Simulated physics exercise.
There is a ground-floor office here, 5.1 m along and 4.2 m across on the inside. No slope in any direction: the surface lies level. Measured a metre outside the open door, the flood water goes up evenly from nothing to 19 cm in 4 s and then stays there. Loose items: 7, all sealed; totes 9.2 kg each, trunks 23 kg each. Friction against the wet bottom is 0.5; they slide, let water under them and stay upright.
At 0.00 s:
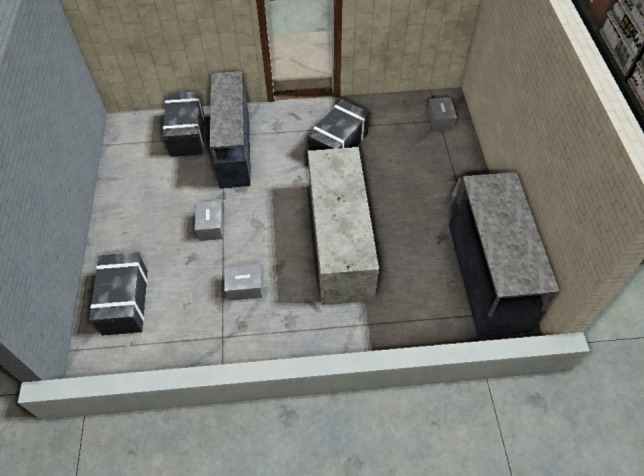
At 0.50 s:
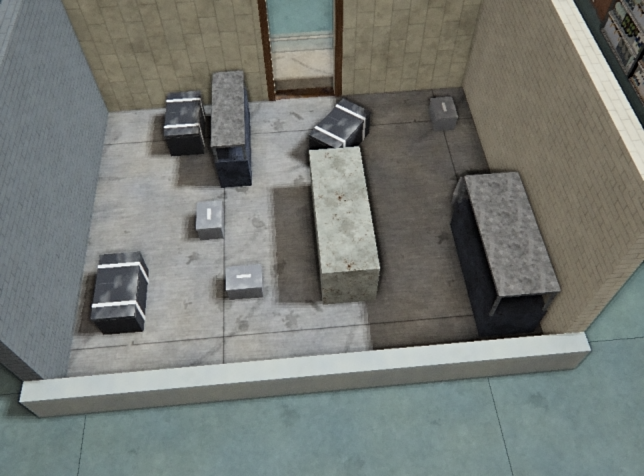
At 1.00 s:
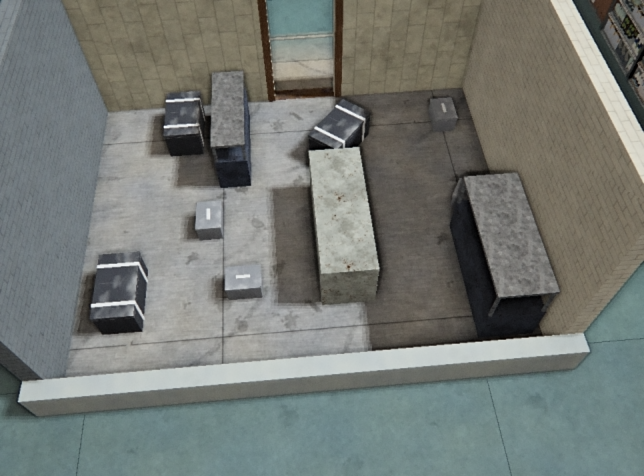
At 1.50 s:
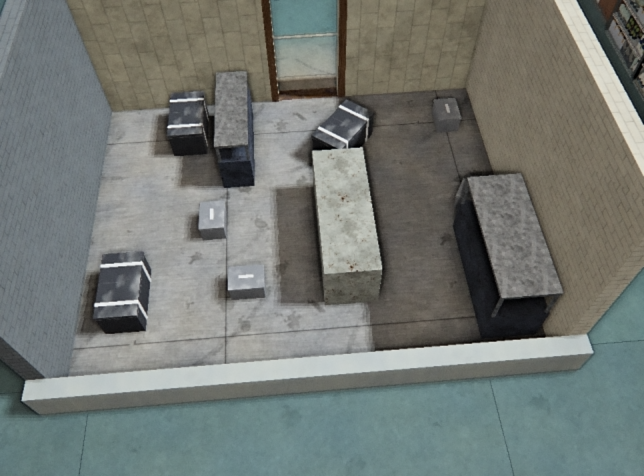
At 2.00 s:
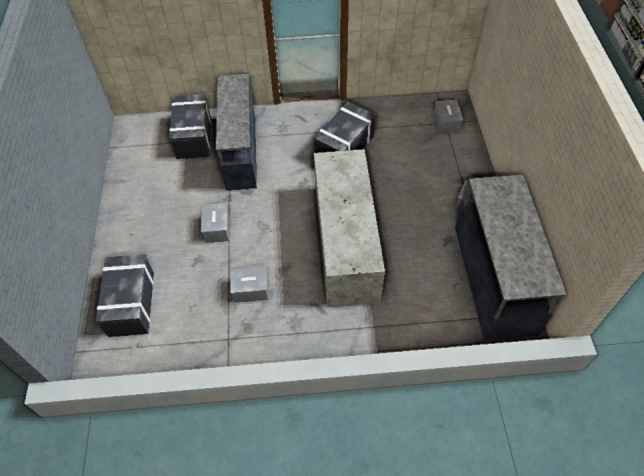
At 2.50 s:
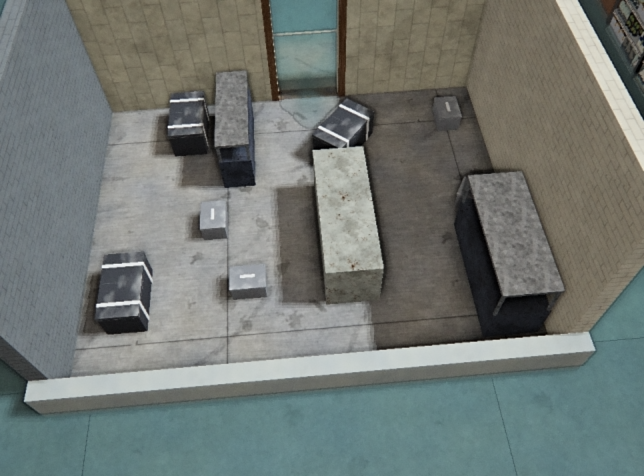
A walled room holding a pale long block, dark tables, strapped trunks and small grey totes sat still while the floor outside turned from grey to blue-green, and nothing inside visibly shifted.
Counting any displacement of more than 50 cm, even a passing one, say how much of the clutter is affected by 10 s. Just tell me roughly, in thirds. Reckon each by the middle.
It's going to be fewer than one in three, I reckon.
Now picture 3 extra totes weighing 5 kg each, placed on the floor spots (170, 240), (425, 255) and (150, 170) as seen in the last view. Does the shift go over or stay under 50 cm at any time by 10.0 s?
One: Within it. Two: Within it. Three: Within it.
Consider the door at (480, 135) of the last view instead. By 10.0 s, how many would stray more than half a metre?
Count: 2.
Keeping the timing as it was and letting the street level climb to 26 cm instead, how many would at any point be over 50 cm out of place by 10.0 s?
In that case 2 of them.
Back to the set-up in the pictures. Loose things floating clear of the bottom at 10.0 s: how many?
Count: 0.
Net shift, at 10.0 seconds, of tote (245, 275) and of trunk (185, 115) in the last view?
5 cm, 0 cm.
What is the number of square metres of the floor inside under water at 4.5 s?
Somewhere around 4.0 m2, roughly.
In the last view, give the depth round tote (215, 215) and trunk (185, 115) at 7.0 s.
I'd estimate 3 cm for the first and 0 cm for the second.
After 3.5 s 0 of 7 are over 50 cm from their spots; 0 afloat.
After 4.5 s 0 of 7 are over 50 cm from their spots; 0 afloat.
After 7.0 s 1 of 7 are over 50 cm from their spots; 0 afloat.
After 10.0 s 1 of 7 are over 50 cm from their spots, and 1 have been at some point; 0 afloat.
